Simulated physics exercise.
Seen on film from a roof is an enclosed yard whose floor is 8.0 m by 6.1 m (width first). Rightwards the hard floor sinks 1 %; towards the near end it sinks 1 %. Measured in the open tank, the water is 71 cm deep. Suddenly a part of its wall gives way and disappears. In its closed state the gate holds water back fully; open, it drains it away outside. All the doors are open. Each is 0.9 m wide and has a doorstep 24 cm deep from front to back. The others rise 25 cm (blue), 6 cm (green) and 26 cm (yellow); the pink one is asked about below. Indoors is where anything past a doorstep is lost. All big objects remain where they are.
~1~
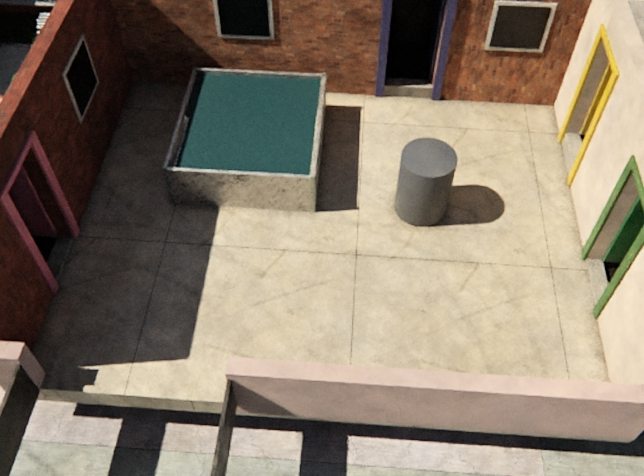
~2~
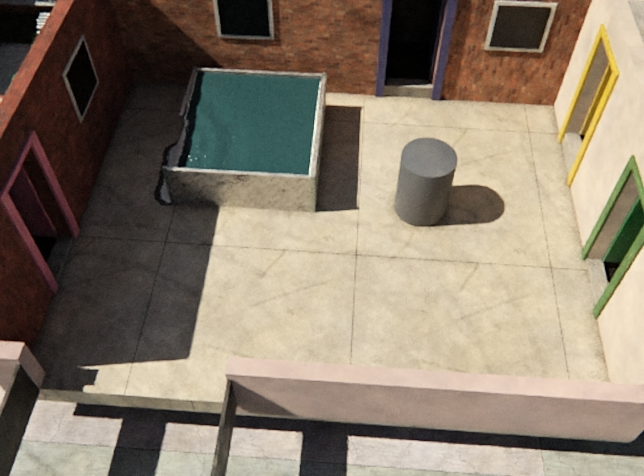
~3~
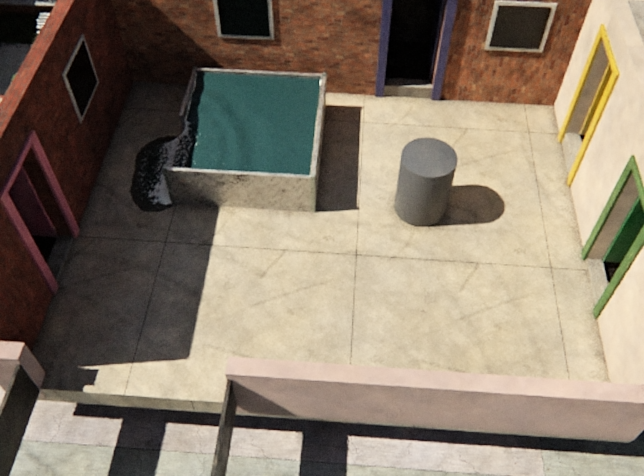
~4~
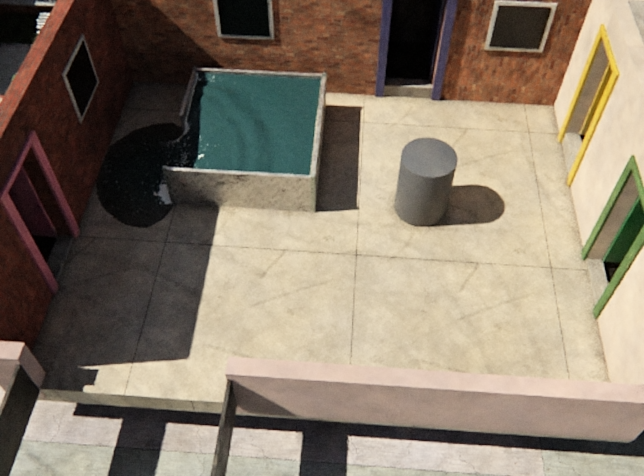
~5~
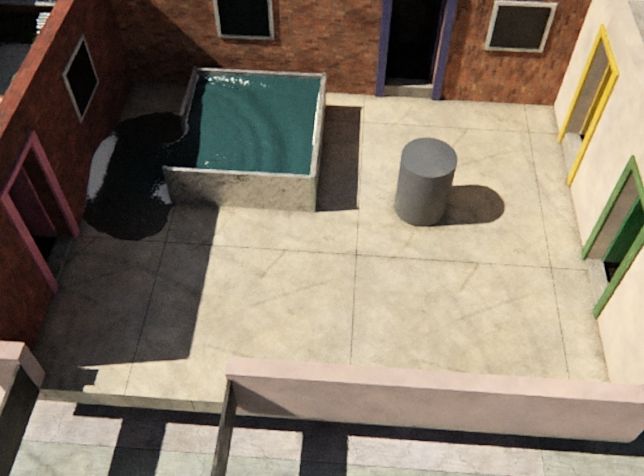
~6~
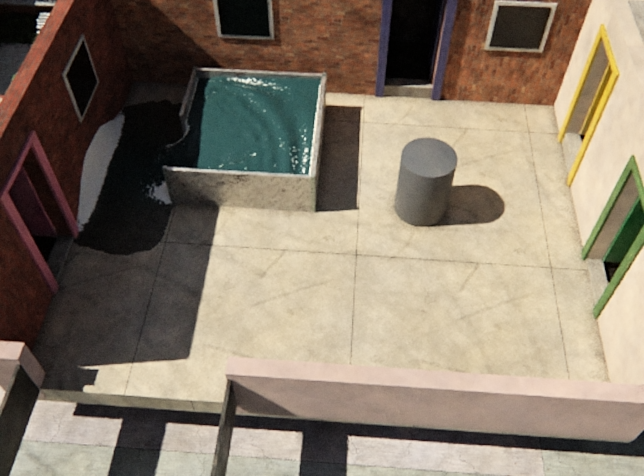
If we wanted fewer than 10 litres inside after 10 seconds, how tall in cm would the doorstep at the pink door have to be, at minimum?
It would need to be around 16 cm tall.
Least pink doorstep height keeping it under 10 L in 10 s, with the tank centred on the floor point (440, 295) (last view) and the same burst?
24 cm or thereabouts.
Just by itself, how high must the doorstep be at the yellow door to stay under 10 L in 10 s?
At yellow, roughly 9.0 cm.
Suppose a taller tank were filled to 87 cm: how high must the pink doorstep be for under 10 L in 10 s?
Roughly 20 cm high.
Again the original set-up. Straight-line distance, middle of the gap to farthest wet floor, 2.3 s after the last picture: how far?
Reach: Approx. 4.0 m.
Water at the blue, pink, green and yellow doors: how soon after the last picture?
Reading them off: Blue 2.4 s, then pink 0.2 s, then green 5.5 s, then yellow 4.0 s.
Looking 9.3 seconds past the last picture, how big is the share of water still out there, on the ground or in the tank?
Close to 58 in a hundred.
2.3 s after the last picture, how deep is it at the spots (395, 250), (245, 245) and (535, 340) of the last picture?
The three readings, in order, are 0, 0 and 0 cm.
Then, 0.7 s after the last picture water covers 15 % of the floor, deepest (51 cm) near (109, 177); 16 cm at the pink door, 1 litre in over its 8 cm doorstep.
Then, 2.3 s after the last picture water covers 30 % of the floor, deepest (34 cm) near (132, 86); 14 cm at the pink door, 40 litres in over its 8 cm doorstep.
Then, 9.3 s after the last picture water covers 65 % of the floor, deepest (12 cm) near (106, 185); 7 cm at the pink door, 70 litres in over its 8 cm doorstep.
At the pink door as built, the water peaked near 18 cm, 1.1 s after the last picture.
Run again over the same 10 s with other heights there, 18 litres in over 13.5 cm, 4 litres over 18.5 cm. The limit of 10 litres is kept from about 16 cm up.
